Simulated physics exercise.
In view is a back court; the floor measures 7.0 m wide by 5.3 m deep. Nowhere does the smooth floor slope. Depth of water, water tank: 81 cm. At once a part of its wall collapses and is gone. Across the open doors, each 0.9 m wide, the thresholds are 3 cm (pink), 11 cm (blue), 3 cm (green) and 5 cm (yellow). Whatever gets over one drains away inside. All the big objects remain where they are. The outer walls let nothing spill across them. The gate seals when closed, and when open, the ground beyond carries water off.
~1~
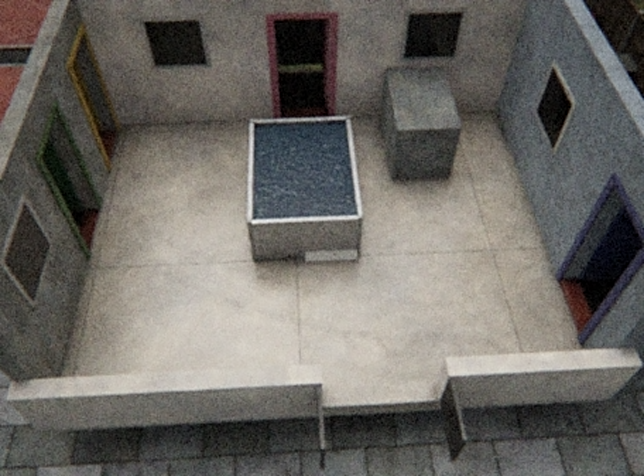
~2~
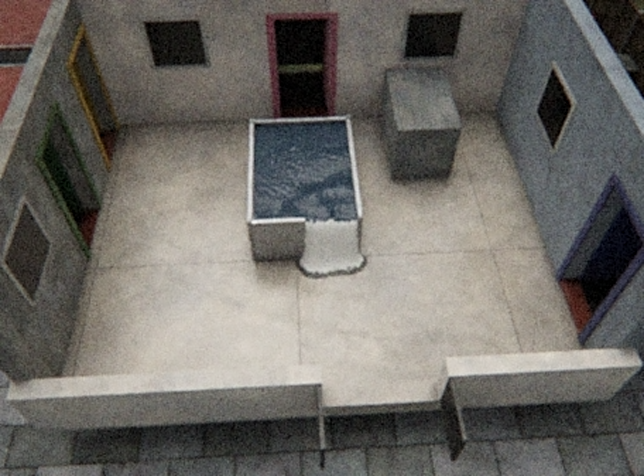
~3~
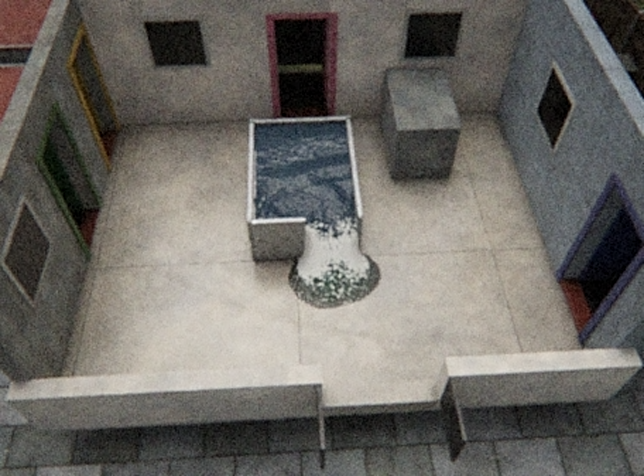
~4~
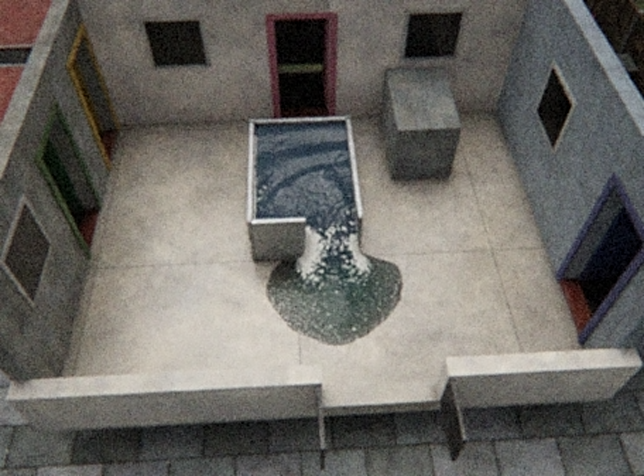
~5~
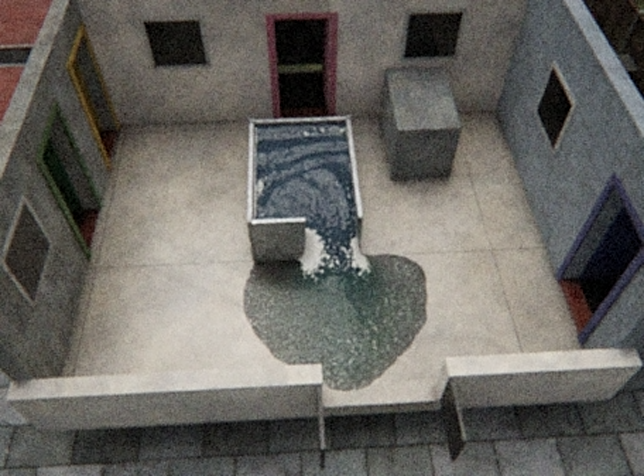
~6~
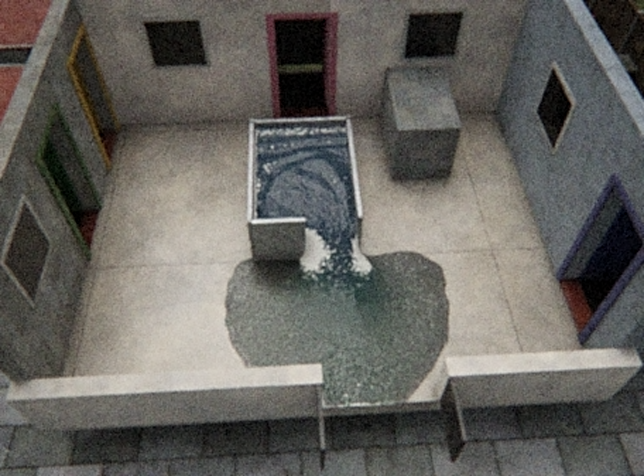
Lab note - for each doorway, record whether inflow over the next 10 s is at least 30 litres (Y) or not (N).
As I see it, the pink door never breaches the limit, the blue door never breaches the limit, the green door never breaches the limit, the yellow door never breaches the limit.
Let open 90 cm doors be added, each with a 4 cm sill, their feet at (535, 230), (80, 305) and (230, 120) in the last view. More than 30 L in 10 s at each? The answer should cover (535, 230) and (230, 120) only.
Door 1: Limit not reached; door 2: Limit not reached.
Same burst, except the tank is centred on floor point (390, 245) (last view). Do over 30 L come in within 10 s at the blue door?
Well, blue ends up beyond the mark.
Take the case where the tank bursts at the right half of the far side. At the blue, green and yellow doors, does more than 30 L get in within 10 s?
Then blue does not exceed it, green does not exceed it, yellow does not exceed it.
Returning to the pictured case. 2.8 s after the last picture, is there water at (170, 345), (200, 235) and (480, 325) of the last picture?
The first point is awash, the second is not yet hit and the third is awash.
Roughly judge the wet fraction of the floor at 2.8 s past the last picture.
Roughly 45 % of the floor is wet.
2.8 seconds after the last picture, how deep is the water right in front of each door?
Depths in cm: Pink 0, blue 11, green 3, yellow 0.
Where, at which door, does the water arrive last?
The pink door is last.
Then, 0.7 s after the last picture water covers 25 % of the floor and is deepest (41 cm) near (340, 263); pink door not reached, blue door not reached, green door not reached, yellow door not reached.
Then, 1.5 s after the last picture water covers 30 % of the floor and is deepest (32 cm) near (582, 374); pink door not reached, blue door 11 cm at the sill, 0 L in, green door not reached, yellow door not reached.
Then, 2.8 s after the last picture water covers 45 % of the floor and is deepest (24 cm) near (340, 263); pink door not reached, blue door 11 cm at the sill, 5 L in, green door 3 cm at the sill, 0 L in, yellow door not reached.
Then, 5.3 s after the last picture water covers 80 % of the floor and is deepest (14 cm) near (340, 263); pink door not reached, blue door 8 cm at the sill, 7 L in, green door 4 cm at the sill, 1 L in, yellow door 3 cm at the sill, 0 L in.
Then, 9.3 s after the last picture water covers 95 % of the floor and is deepest (8 cm) near (379, 146); pink door 4 cm at the sill, 2 L in, blue door 4 cm at the sill, 7 L in, green door 3 cm at the sill, 3 L in, yellow door 5 cm at the sill, 3 L in.
